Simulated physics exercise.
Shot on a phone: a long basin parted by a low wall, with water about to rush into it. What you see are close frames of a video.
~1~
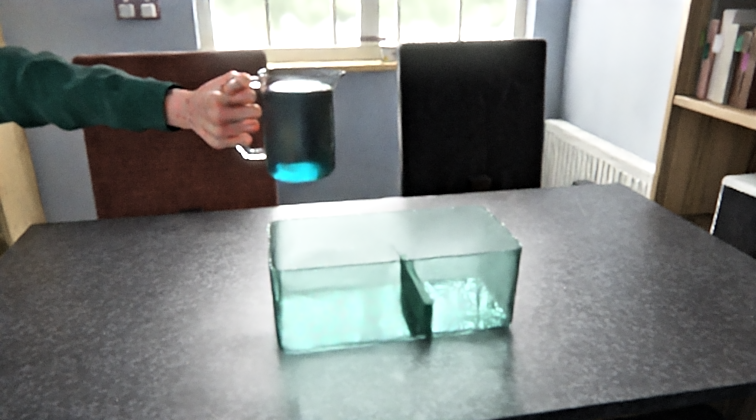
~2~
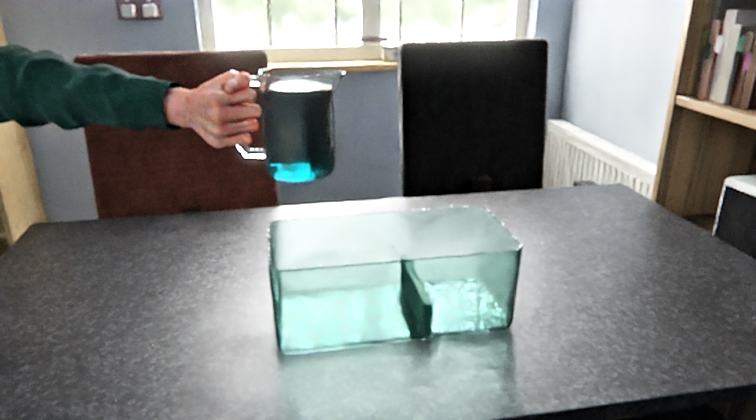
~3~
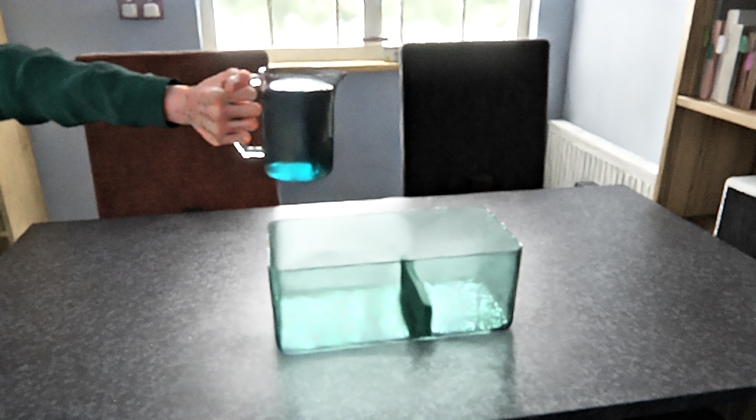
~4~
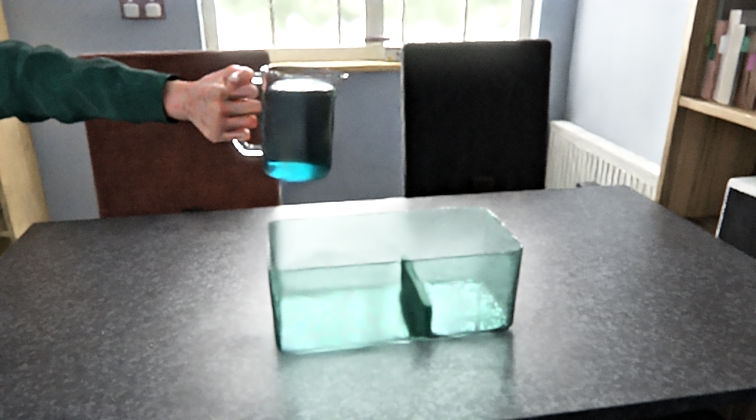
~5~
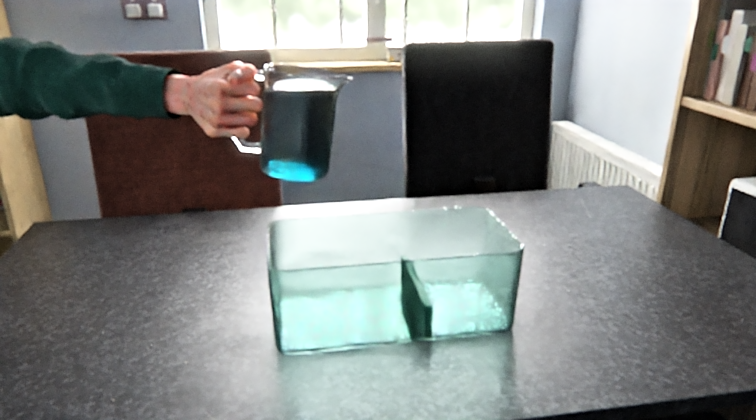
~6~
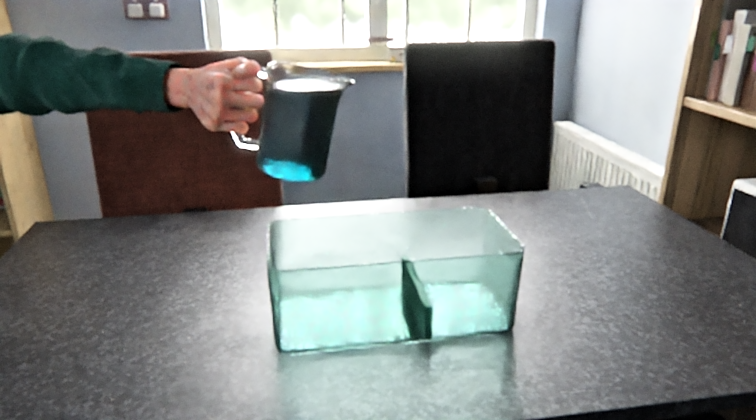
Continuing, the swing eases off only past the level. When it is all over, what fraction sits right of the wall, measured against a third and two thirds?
One third to two thirds.
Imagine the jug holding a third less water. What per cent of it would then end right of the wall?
About 10 per cent.
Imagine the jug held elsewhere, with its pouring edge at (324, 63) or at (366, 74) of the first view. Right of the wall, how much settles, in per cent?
Around 5 percent first, around 85 percent second.
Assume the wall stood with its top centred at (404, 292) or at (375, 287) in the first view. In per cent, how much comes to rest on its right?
The first placement gives around 75 percent, the second 95 percent.
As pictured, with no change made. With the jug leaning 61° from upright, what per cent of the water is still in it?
Looks like roughly 90 percent is still held.
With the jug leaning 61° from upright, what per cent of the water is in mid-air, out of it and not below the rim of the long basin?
It comes to around 10 per cent.
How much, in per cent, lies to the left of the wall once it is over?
55 %.
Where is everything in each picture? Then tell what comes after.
In the first picture, it leans 0°; its right rim is at (345, 72); the water meets the walls at (263, 88) and (332, 86); the long basin's rim runs from (269, 246) to (503, 226); the wall's top is at (415, 278).
In the second picture, it leans 0°; its right rim is at (345, 72); the water meets the walls at (262, 87) and (332, 86).
In the third picture, it leans 2°; its right rim is at (346, 73); the water meets the walls at (263, 87) and (333, 86).
In the fourth picture, it leans 4°; its right rim is at (348, 75); the water meets the walls at (265, 87) and (334, 87).
In the fifth picture, it leans 8°; its right rim is at (351, 78); the water meets the walls at (266, 88) and (338, 86).
In the sixth picture, it leans 12°; its right rim is at (354, 81); the water meets the walls at (268, 88) and (341, 87).
A moment on, the jug is tipped part way and 88 per cent is still to pour, 2 is left of the wall and 0 right of it.
Next, the jug is tipped on its side and 45 per cent is still to pour, 11 is left of the wall and 23 right of it.
Then the jug is tipped on its side and 9 per cent is still to pour, 40 is left of the wall and 43 right of it.
Later the jug is tipped on its side and 1 per cent is still to pour, 54 is left of the wall and 43 right of it.
Finally, 55 per cent lies left of the wall, 44 right of it and 1 outside.
